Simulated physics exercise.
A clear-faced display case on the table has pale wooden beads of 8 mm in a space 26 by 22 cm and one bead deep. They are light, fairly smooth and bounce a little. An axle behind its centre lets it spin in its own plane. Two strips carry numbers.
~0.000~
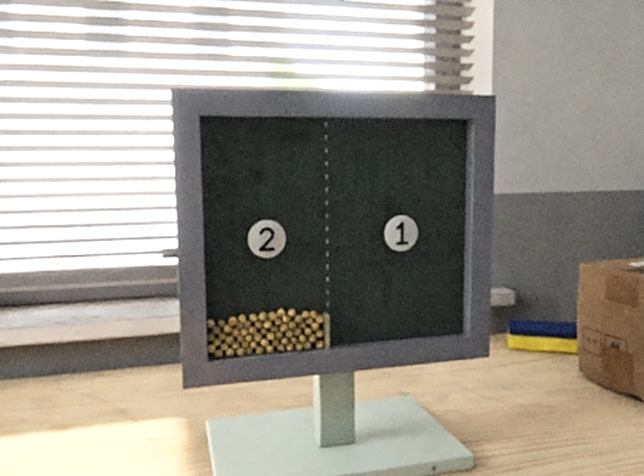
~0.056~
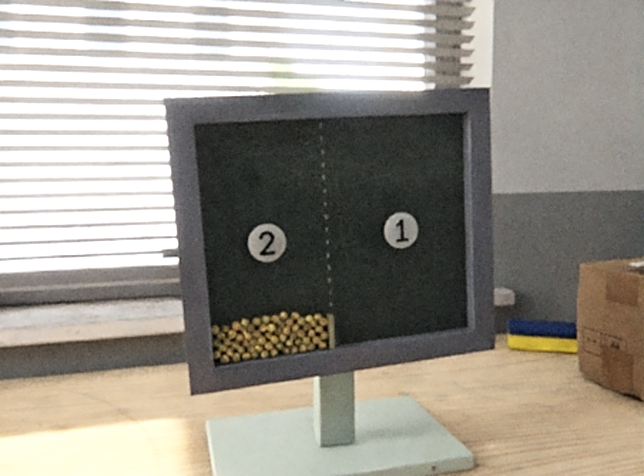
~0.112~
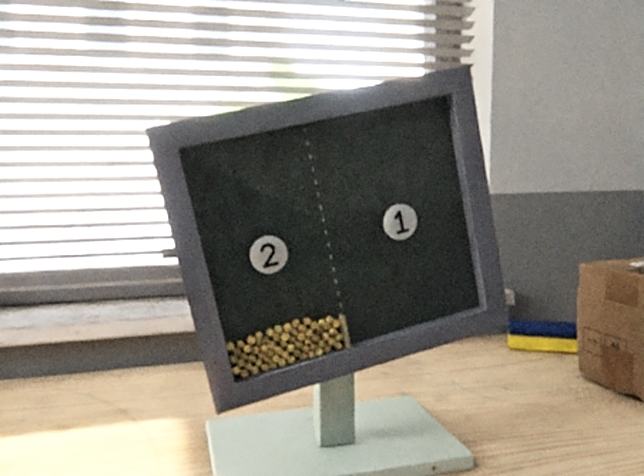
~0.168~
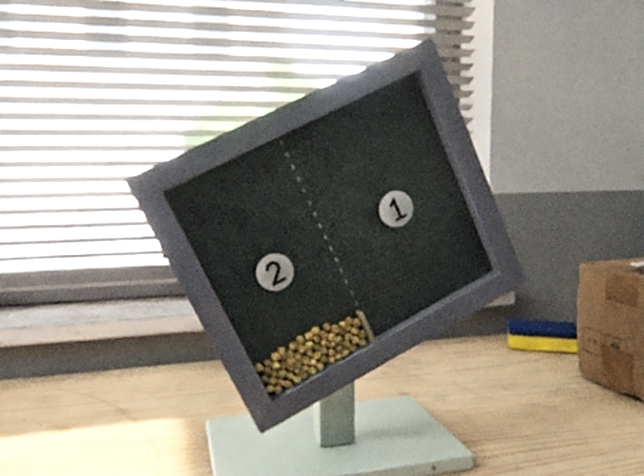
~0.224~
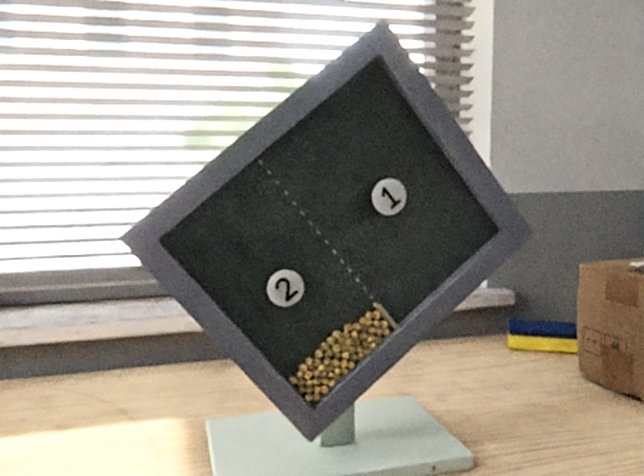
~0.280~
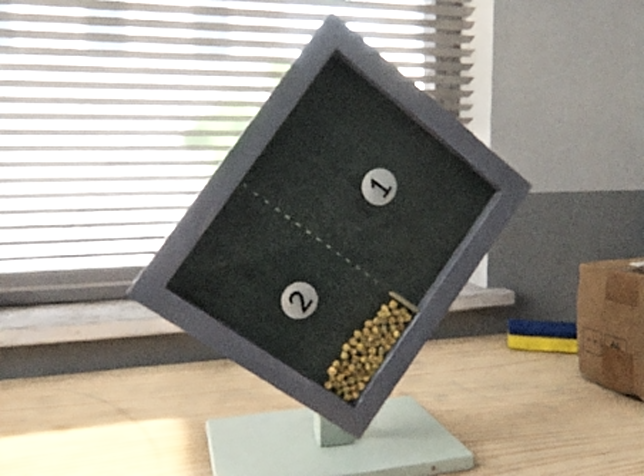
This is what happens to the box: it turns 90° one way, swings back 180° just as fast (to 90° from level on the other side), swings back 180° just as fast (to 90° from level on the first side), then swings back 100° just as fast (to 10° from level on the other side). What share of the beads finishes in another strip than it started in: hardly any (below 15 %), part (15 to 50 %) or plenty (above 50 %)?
Part.
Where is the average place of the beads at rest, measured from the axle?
About 6 cm left and 9 cm below.
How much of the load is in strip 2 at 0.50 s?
Some 100 per cent.
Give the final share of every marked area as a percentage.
Strip 1: 20; strip 2: 80.
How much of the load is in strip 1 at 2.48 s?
About 20 per cent.
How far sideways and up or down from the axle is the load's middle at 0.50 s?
About 9 cm right and 9 cm below.
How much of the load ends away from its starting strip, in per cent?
Roughly 20 per cent.
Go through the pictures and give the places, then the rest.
Level; about 70 beads; beads centred (266, 333); top one (281, 313); no. 1 (401, 233), no. 2 (267, 239), in the first frame.
Turned 3° anticlockwise; beads centred (271, 337); top one (284, 316), in the second frame.
Turned 11° anticlockwise; beads centred (286, 345); top one (330, 320); wall ends (342, 316), in the third frame.
Turned 25° anticlockwise; beads centred (312, 354); top one (349, 321), in the fourth frame.
Turned 39° anticlockwise; beads centred (340, 356); top one (369, 316), in the fifth frame.
Turned 53° anticlockwise; beads centred (367, 352); top one (393, 305); no. 1 (379, 187), no. 2 (300, 301), in the sixth frame.
By 0.50 s, it stands 90° anticlockwise; the beads' middle is 9 cm right of and 9 cm below the centre; no. 2, 100 %; 0 % have changed strip.
By 2.48 s, it stands 39° anticlockwise; the beads' middle is 3 cm left of and 11 cm below the centre; no. 1, 20 %, no. 2, 80 %; 20 % have changed strip.
By 2.74 s, it stands 10° clockwise; the beads' middle is 10 cm left of and 6 cm below the centre; no. 1, 20 %, no. 2, 80 %; 20 % have changed strip.
All still by 3.9 s, it stands 10° clockwise; no. 1, 20 %, no. 2, 80 %; 20 % have changed strip.
